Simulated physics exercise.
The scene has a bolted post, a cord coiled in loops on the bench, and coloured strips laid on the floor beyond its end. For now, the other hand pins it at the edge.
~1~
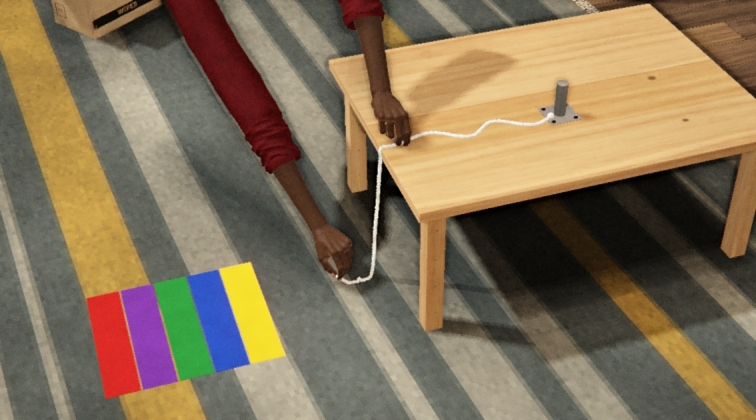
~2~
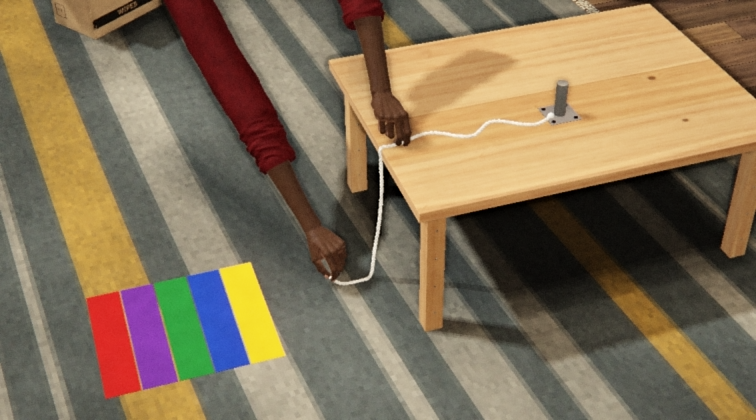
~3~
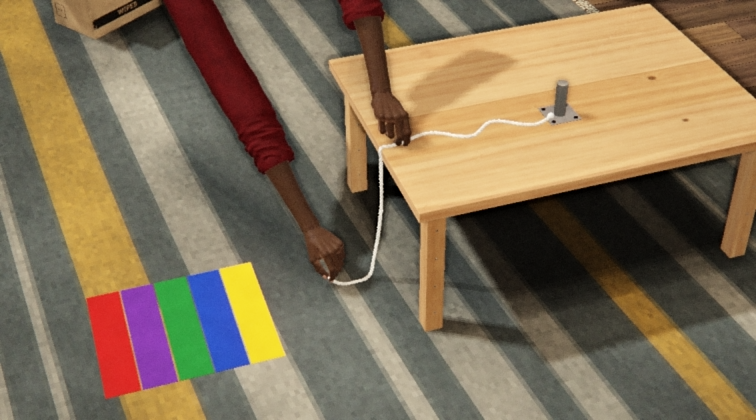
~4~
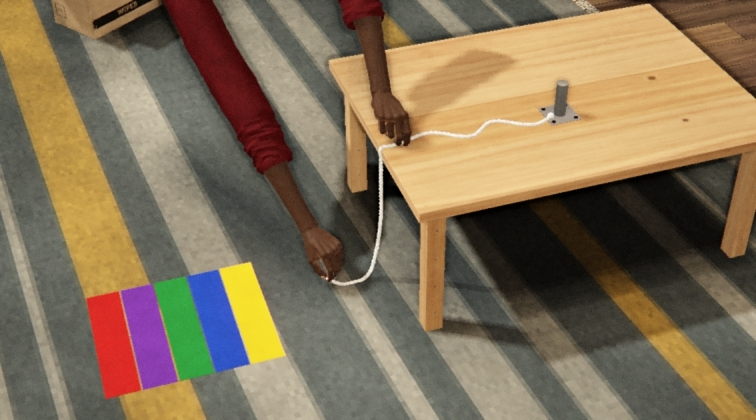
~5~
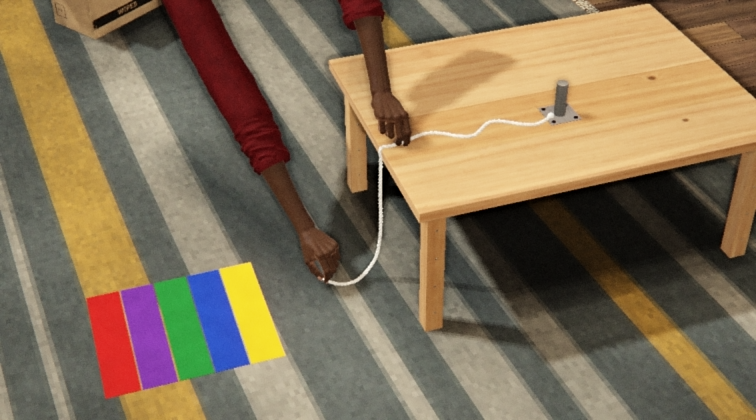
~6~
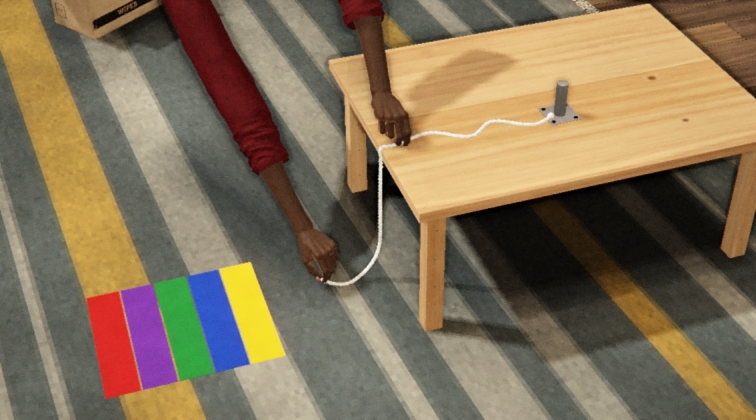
A hand holding the end of a white cord edges slightly left above striped carpet while another pins it at a wooden table's edge.
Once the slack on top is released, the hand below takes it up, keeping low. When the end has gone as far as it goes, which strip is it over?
It is over the blue strip.
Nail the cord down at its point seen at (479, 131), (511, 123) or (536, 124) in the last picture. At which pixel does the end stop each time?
Result per try (px, approx.): (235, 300); (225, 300); (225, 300).
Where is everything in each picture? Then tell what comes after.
In the first picture, end (337, 276); yellow (262, 342); blue (227, 350); green (192, 358); purple (156, 367); red (120, 375).
In the second picture, end (331, 277); cord through (529, 125) (479, 132) (419, 136) (381, 169) (380, 218) (372, 268).
In the third picture, end (329, 278).
In the fourth picture, end (327, 278); cord through (529, 125) (479, 132) (419, 136) (381, 169) (381, 217) (372, 268).
In the fifth picture, end (324, 279).
In the sixth picture, end (322, 279); cord through (529, 125) (479, 132) (419, 136) (381, 169) (380, 218) (369, 267).
A little later, end near (270, 291); short of the strips.
Next, end near (238, 298); over yellow.
When it is tight, end near (220, 302); over blue. Over blue.
